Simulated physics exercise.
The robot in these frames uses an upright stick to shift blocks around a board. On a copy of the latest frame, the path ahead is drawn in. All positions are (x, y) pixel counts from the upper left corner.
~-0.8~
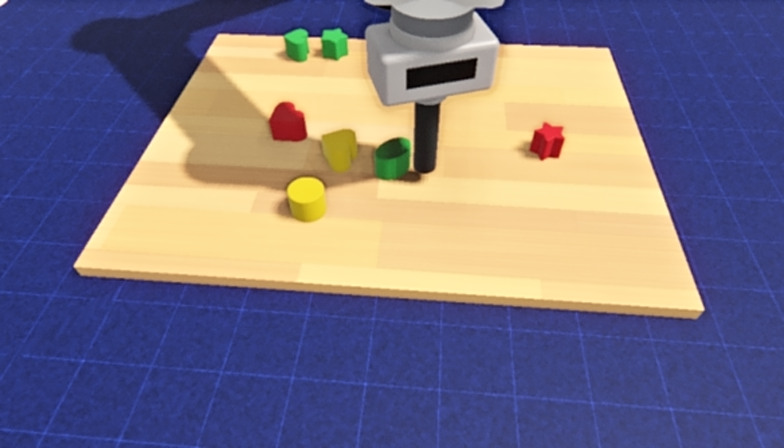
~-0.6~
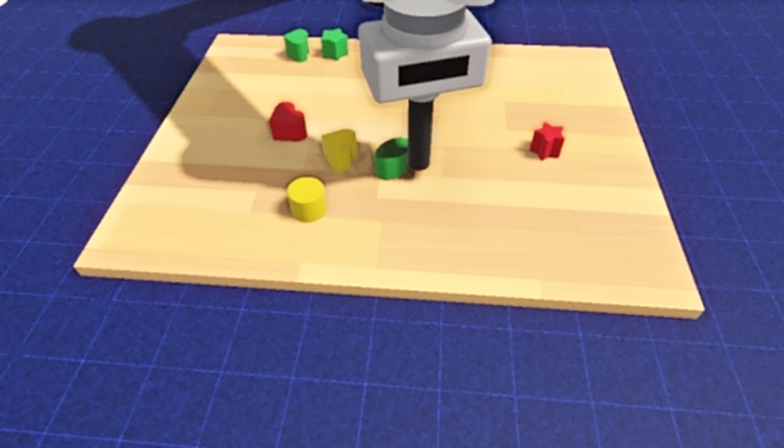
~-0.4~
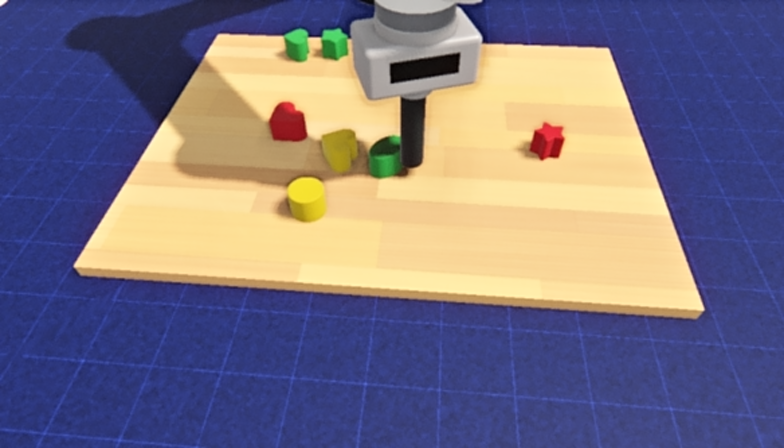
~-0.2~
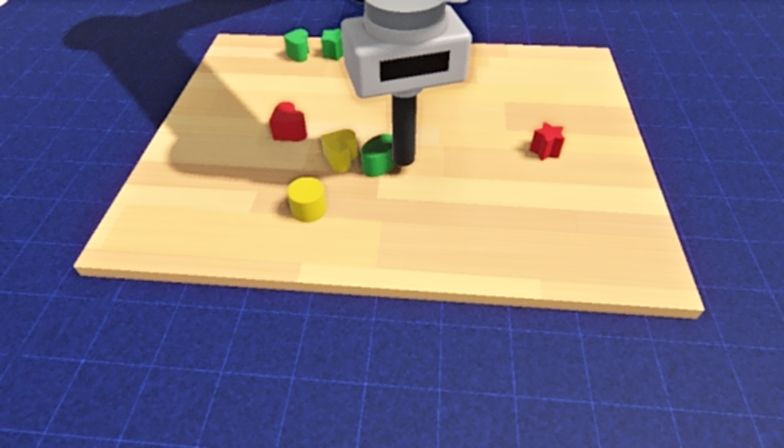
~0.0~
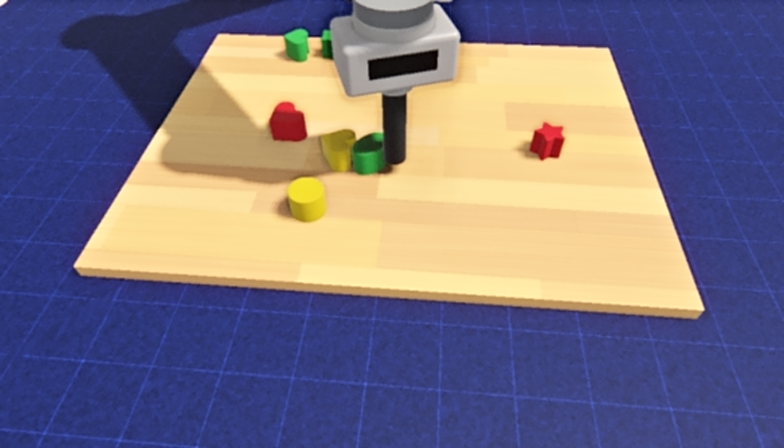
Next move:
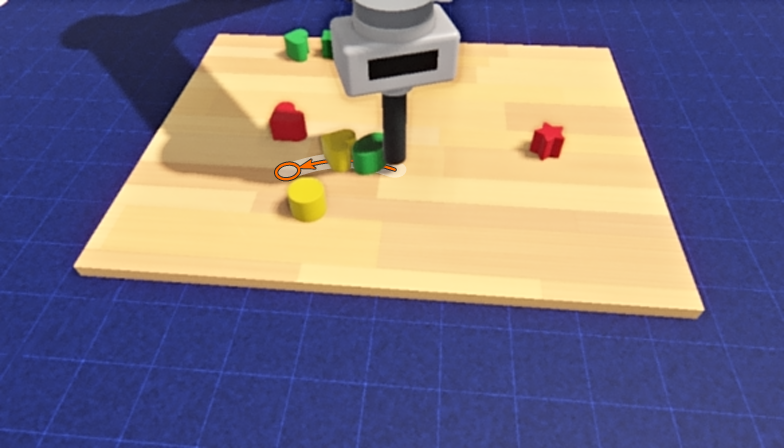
A grey robot arm with an upright black stick stands over a pale wooden board on a blue gridded floor, seen from above at an angle by a still camera. Red and yellow heart blocks and a yellow round block sit left of centre, two green blocks at the back, a red star at right. The stick moves left, pushing a green elliptical block a short way towards the yellow heart.
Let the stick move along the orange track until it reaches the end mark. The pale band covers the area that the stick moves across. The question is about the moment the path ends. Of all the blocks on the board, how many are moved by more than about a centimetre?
That's two.
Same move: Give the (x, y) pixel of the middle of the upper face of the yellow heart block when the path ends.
I predict (254, 128).
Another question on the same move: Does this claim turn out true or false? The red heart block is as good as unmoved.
True - the claim holds.
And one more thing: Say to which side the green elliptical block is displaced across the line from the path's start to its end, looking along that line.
It moves over to the right.
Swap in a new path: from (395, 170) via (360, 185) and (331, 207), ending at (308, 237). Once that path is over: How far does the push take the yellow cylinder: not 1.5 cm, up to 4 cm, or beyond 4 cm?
Final distance: 1.5 to 4 cm.
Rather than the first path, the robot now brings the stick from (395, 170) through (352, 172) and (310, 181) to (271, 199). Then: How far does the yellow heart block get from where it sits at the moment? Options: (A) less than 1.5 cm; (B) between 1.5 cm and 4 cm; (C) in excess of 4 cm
Answer: C.
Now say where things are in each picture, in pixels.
In the first picture, stick tip at (424, 167); block tops, red heart block at (286, 112); yellow heart block at (339, 139); green elliptical block at (393, 148).
In the second picture, stick at (419, 164); blocks unchanged.
In the third picture, stick at (412, 161); green elliptical block at (387, 146).
In the fourth picture, stick at (404, 159); green elliptical block at (379, 144).
In the fifth picture, stick at (395, 158); red heart block at (286, 112); yellow heart block at (339, 139); green elliptical block at (370, 143).
Path on the board, from (395, 170) over (360, 161) and (324, 162) to (288, 171).
What follows on the original path. One third of the way, stick at (359, 150); yellow heart block at (306, 135); green elliptical block at (334, 136).
Two thirds of the way, stick at (322, 150); yellow heart block at (272, 132); green elliptical block at (299, 134).
At the end, stick at (285, 160); red heart block in place; yellow heart block at (254, 128), turned 15° clockwise; green elliptical block at (277, 135).
